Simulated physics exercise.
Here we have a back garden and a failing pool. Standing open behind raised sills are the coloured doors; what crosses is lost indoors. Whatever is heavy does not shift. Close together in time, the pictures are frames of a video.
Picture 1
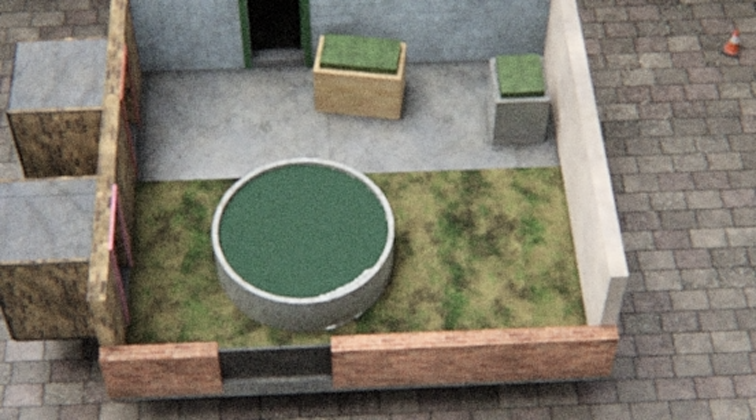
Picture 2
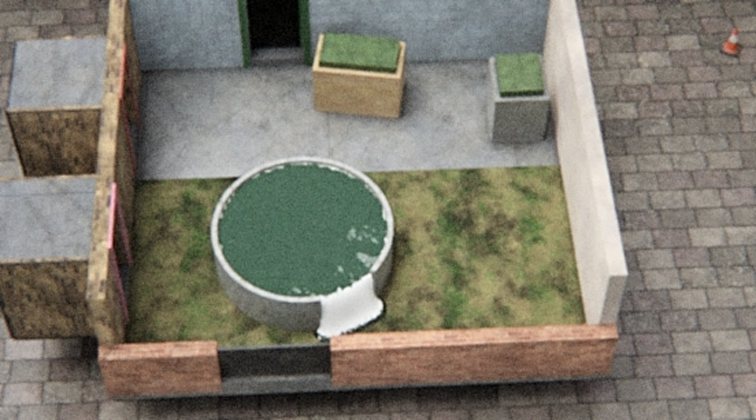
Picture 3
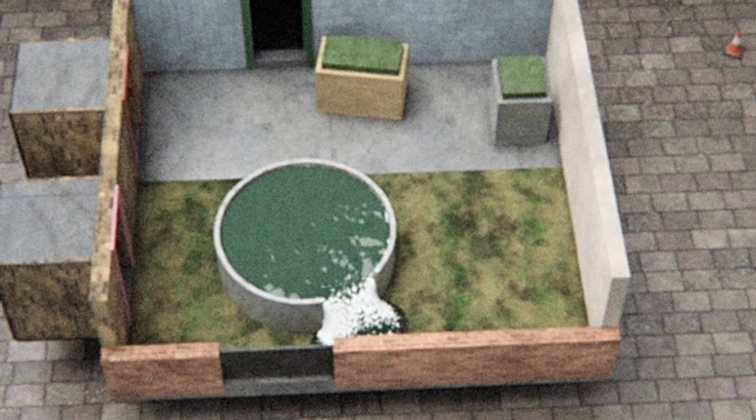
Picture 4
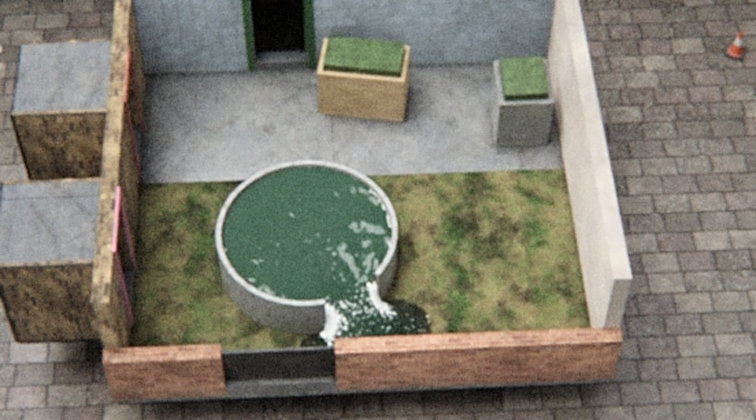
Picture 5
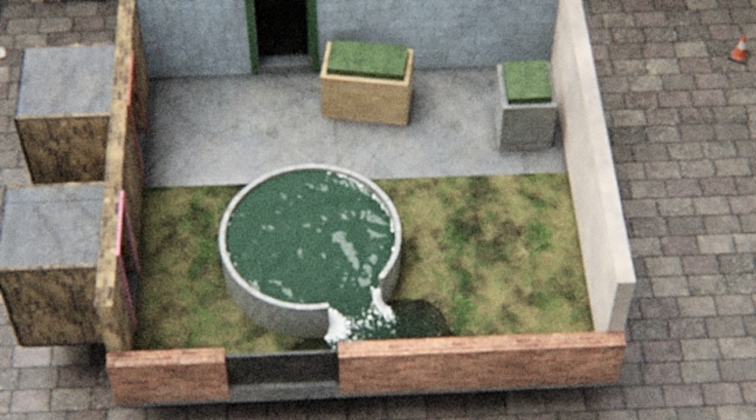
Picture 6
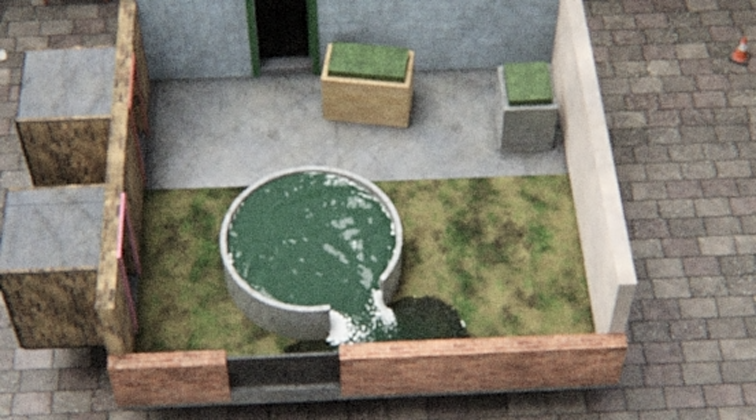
Walled back garden with a round pool of green water, its front rim giving way and white water pouring onto the grass.
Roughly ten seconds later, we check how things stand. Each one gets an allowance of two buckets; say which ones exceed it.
In the end the pink door never exceeds two buckets; the green door never exceeds two buckets; the red door never exceeds two buckets.
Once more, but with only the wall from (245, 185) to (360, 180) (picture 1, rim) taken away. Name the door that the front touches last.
My answer is the pink one.
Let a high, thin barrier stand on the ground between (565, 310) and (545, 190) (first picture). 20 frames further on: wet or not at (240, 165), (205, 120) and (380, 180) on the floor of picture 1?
Taking the points in order - unwetted, unwetted, unwetted.
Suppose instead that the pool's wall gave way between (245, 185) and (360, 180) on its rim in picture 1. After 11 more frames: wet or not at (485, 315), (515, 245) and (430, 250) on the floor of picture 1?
First kept bare, second kept bare, third kept bare.
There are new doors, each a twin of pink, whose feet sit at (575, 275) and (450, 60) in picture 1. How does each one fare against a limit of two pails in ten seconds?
The first door runs past the limit, while the second remains below the limit.
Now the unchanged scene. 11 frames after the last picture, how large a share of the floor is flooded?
About 30 per cent.
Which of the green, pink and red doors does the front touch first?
The one in pink.
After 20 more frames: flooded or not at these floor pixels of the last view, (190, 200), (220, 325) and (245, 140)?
First spot not wet, second soaked, third not wet.
A moment on, water covers 15 % of the floor; the pink door not reached, the green door not reached, the red door not reached.
Next, water covers 30 % of the floor; the pink door not reached, the green door not reached, the red door not reached.
Then, water covers 45 % of the floor; the pink door wet at the sill, nothing in, the green door not reached, the red door not reached.
Later, water covers 75 % of the floor; the pink door under two buckets in, the green door not reached, the red door wet at the sill, nothing in.
In the end, water covers 100 % of the floor; the pink door under two buckets in, the green door wet at the sill, nothing in, the red door wet at the sill, nothing in.
